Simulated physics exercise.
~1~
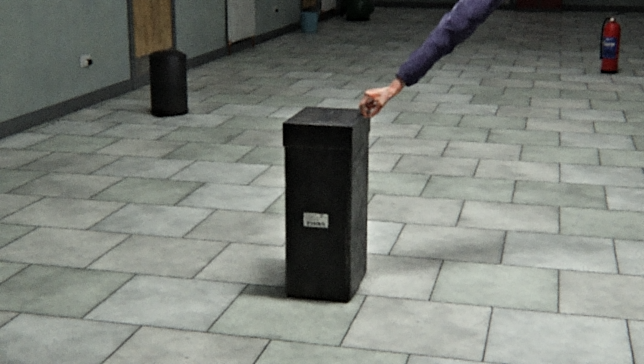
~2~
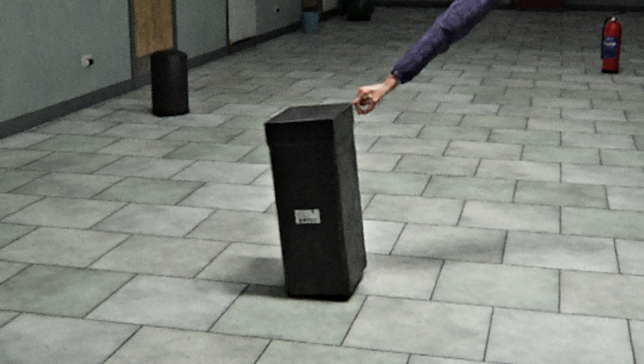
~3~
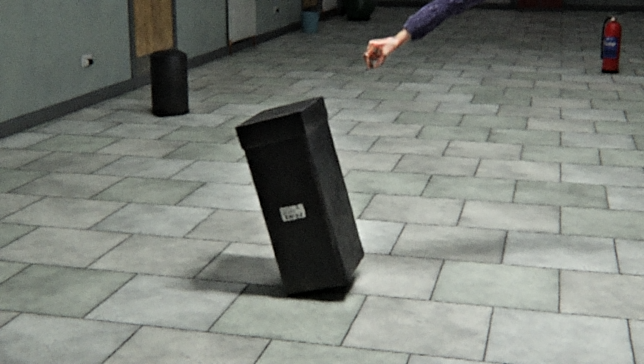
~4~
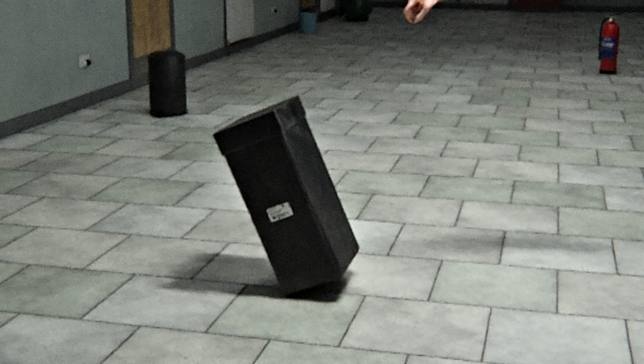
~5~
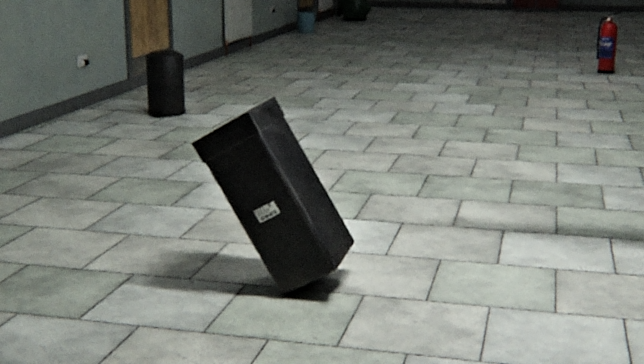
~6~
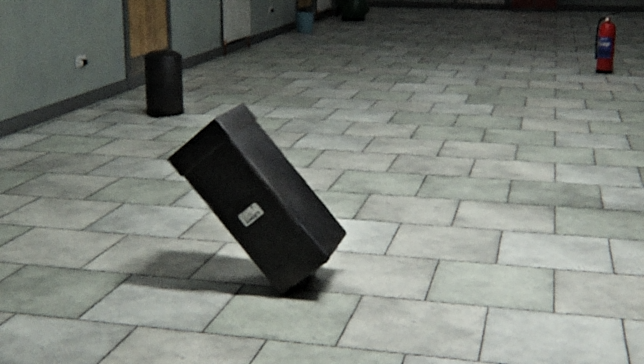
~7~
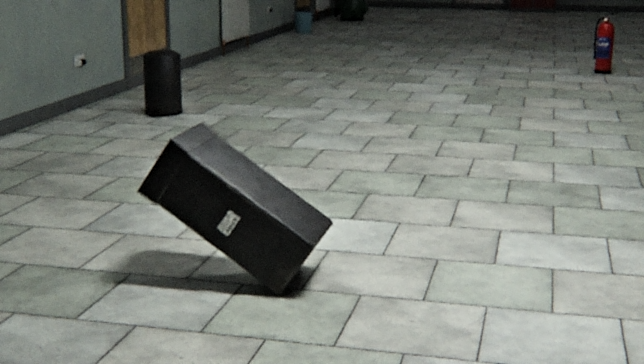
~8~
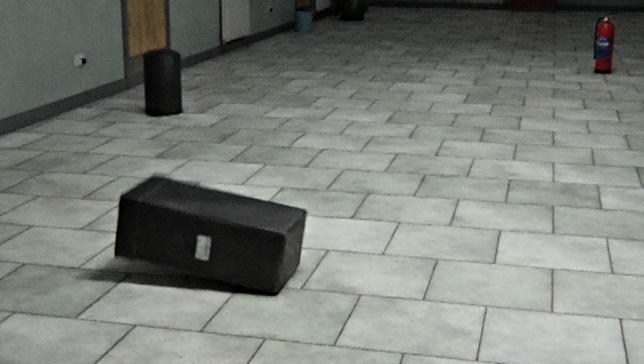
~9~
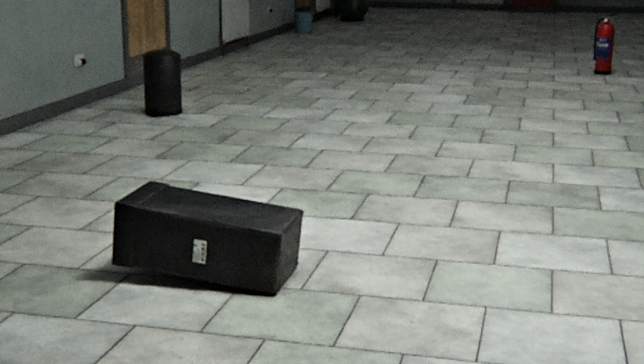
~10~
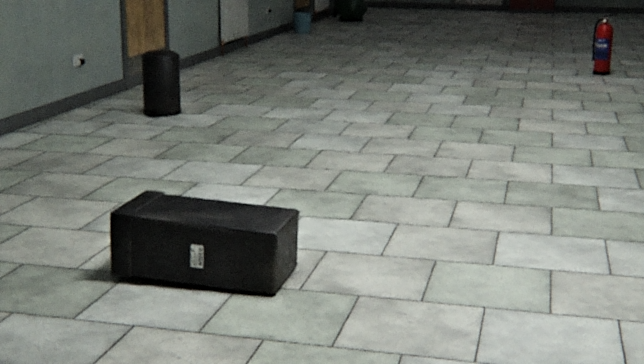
A tall black box, pushed by a hand, tips left and falls onto its side.
